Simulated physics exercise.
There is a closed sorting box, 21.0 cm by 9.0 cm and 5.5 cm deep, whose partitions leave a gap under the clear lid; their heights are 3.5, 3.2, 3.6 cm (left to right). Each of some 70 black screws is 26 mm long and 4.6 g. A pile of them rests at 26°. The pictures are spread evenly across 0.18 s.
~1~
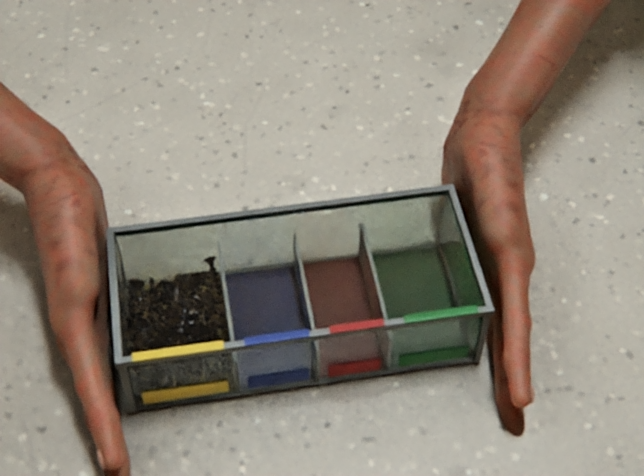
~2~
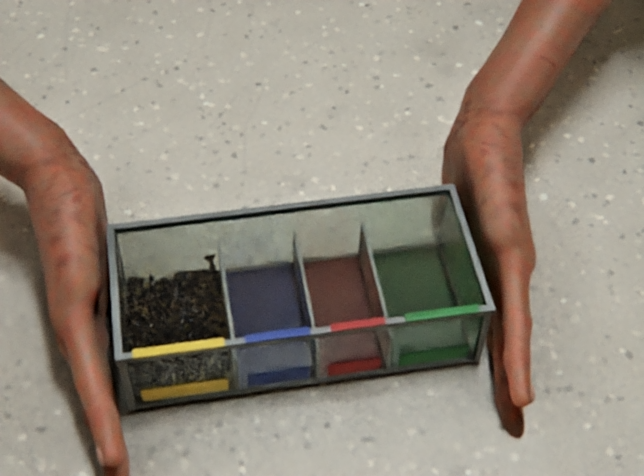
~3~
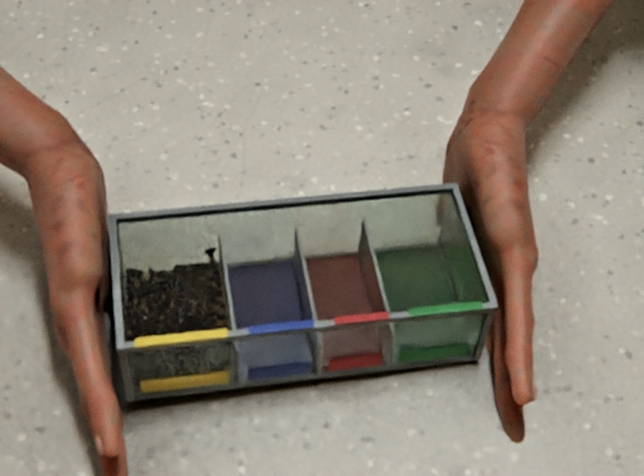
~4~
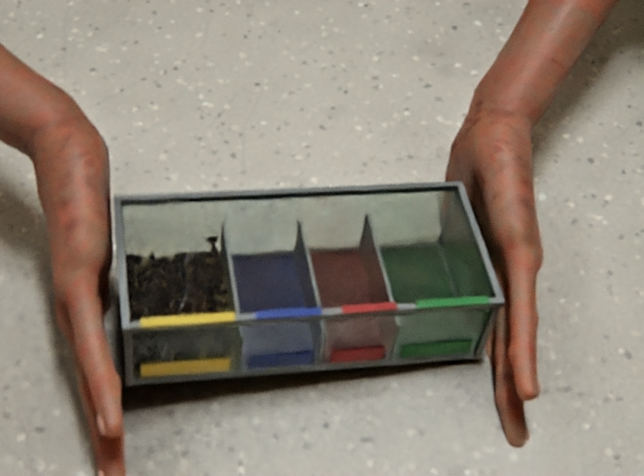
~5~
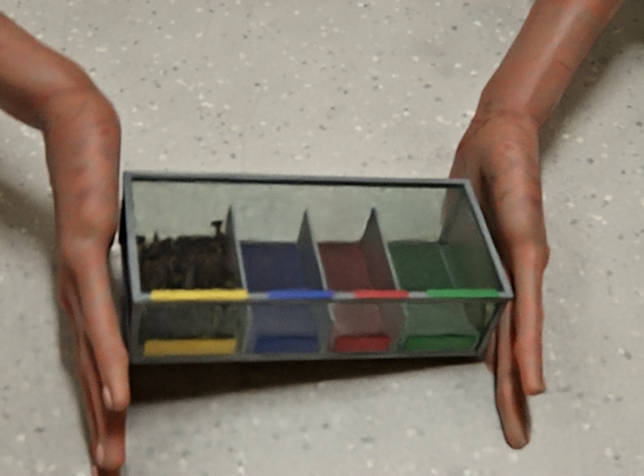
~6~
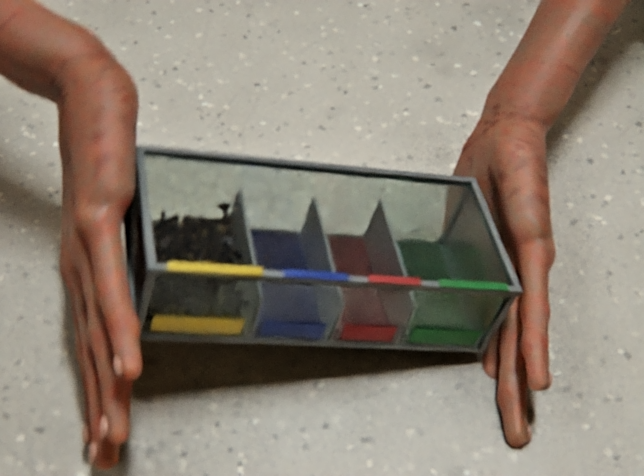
On a pale speckled surface, two hands hold the ends of a clear-lidded box with four compartments, small black pieces piled in the leftmost one, marked yellow. The hands tilt the box gradually, the left hand raising its end higher, while the dark pile stays in the yellow compartment.
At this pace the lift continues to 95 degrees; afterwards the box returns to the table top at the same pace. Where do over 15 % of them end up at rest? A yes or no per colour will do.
Red: No. Blue: Yes. Green: Yes. Yellow: Yes.
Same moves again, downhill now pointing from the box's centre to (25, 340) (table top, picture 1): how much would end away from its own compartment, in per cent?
0 %.
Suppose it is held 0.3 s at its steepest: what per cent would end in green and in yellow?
In per cent: Green 35, yellow 55.
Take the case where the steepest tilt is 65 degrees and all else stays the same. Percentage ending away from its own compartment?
I'd estimate around 25 per cent.
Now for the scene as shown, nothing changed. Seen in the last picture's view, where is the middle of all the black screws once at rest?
Roughly pixel (266, 287).
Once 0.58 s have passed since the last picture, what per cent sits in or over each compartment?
Red 5 %, blue 15 %, green 0 %, yellow 80 %.
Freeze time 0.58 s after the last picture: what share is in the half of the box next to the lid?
70 %.
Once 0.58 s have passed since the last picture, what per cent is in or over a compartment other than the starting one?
Value: Close to 20 %.
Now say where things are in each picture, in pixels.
The first picture shows box tilt 0 degrees, front corners at (122, 359) and (486, 308); yellow 100 %.
The second picture shows box tilt 1 degrees, front corners at (123, 356) and (487, 307).
The third picture shows box tilt 3 degrees, front corners at (124, 344) and (490, 305), lowest corner right back.
The fourth picture shows box tilt 7 degrees, front corners at (129, 324) and (496, 300), lowest corner right back.
The fifth picture shows box tilt 13 degrees, front corners at (140, 297) and (505, 294), lowest corner right back.
The sixth picture shows box tilt 18 degrees, front corners at (155, 266) and (513, 289), lowest corner right back; yellow 100 %.
Then, 0.58 s after the last picture, tilt 94 degrees; red 5 %, blue 15 %, yellow 80 %.
Then, 0.96 s after the last picture, tilt 41 degrees; red 10 %, blue 20 %, green 25 %, yellow 45 %.
Then, 1.43 s after the last picture, tilt 0 degrees; red 10 %, blue 20 %, green 25 %, yellow 45 %.
In the end, red 10 %, blue 20 %, green 25 %, yellow 45 %.
